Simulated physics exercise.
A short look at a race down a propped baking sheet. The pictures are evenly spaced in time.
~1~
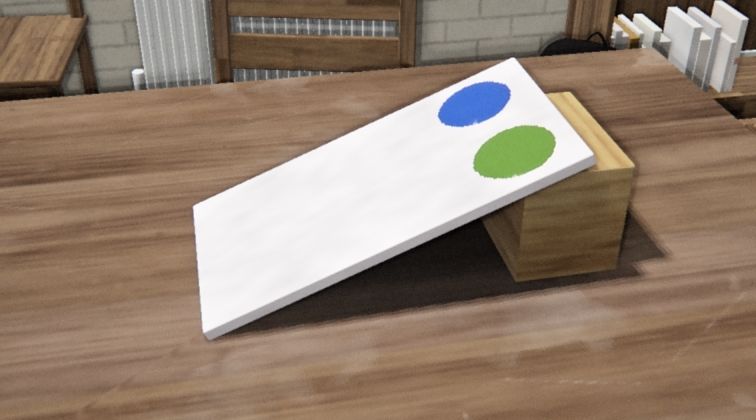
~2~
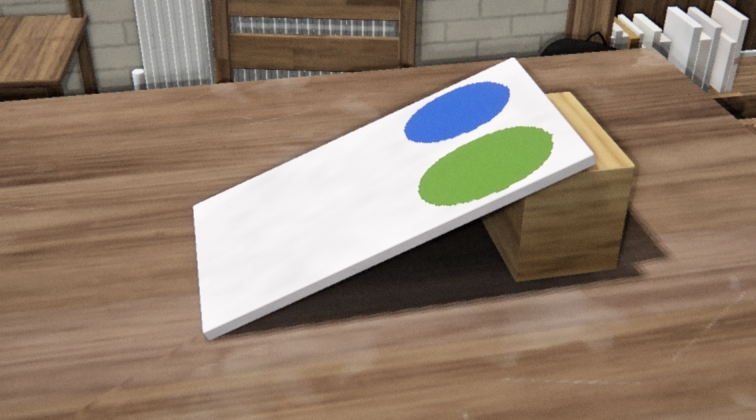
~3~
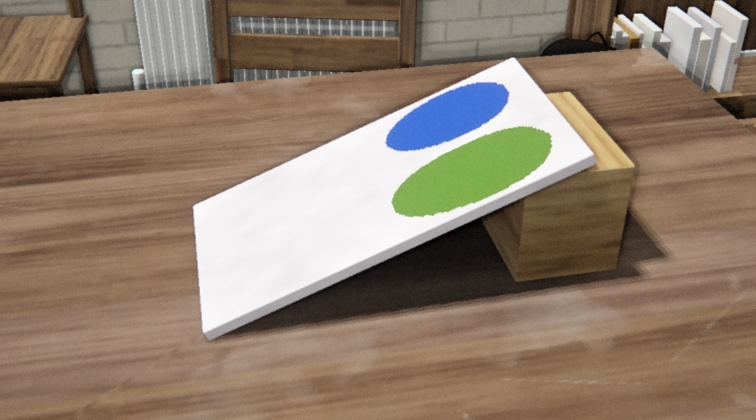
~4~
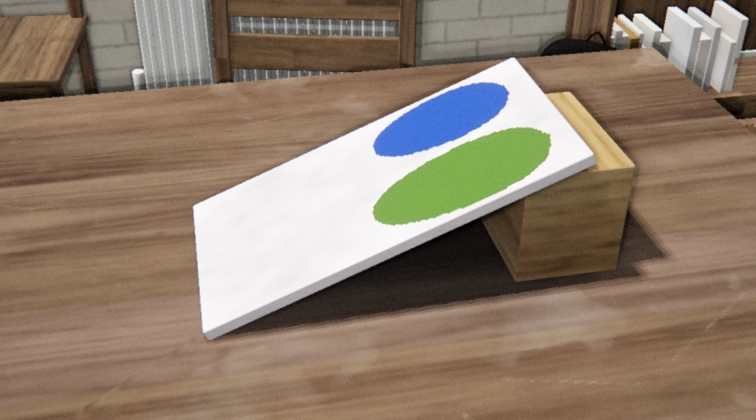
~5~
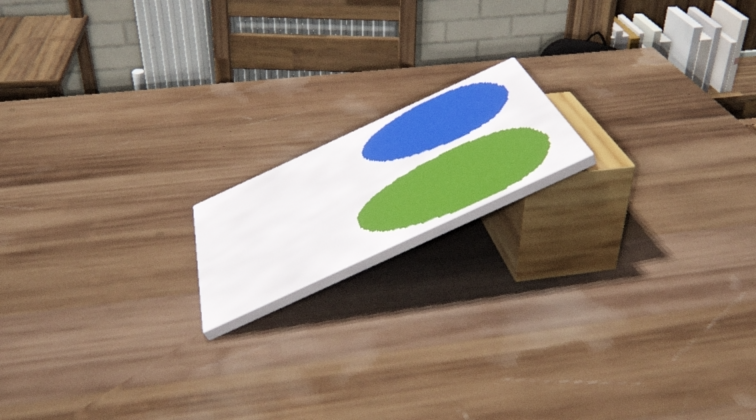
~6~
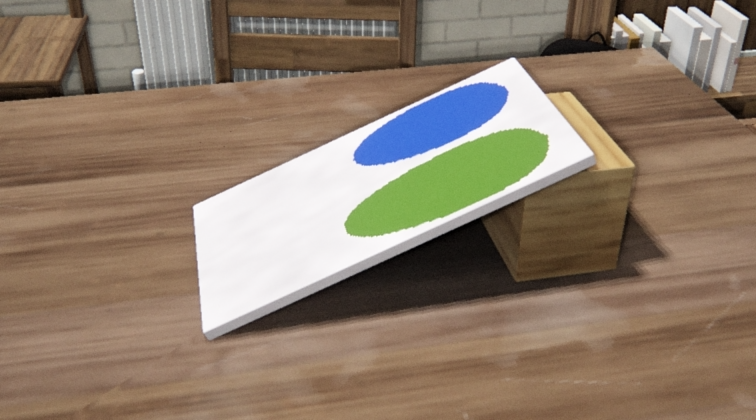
In the video, a blue and a green patch of glaze near the top of a white board propped on a wooden block stretch down the slope to the left, quickly at first and then more slowly, with green slightly farther down.
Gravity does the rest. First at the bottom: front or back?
It is the front one.
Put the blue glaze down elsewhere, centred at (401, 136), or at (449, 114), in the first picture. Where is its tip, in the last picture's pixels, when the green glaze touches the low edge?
Around (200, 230) in the first try, (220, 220) in the second.
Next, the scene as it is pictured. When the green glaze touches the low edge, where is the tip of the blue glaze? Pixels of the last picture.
Near (253, 204).
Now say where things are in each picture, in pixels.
In the first frame, tip of the green glaze a quarter of the way down; tip of the blue glaze (447, 115) a quarter of the way down.
In the second frame, tip of the green glaze (430, 188) half way down; tip of the blue glaze a quarter of the way down.
In the third frame, tip of the green glaze half way down; tip of the blue glaze (396, 139) half way down.
In the fourth frame, tip of the green glaze (382, 210) half way down; tip of the blue glaze half way down.
In the fifth frame, tip of the green glaze half way down; tip of the blue glaze (372, 150) half way down.
In the sixth frame, tip of the green glaze (355, 222) half way down; tip of the blue glaze half way down.
A moment on, the green glaze is three quarters of the way down; the blue glaze is three quarters of the way down.
Further on, the green glaze is close to the edge; the blue glaze is three quarters of the way down.
When it is over, the green glaze is at the low edge; the blue glaze is three quarters of the way down.
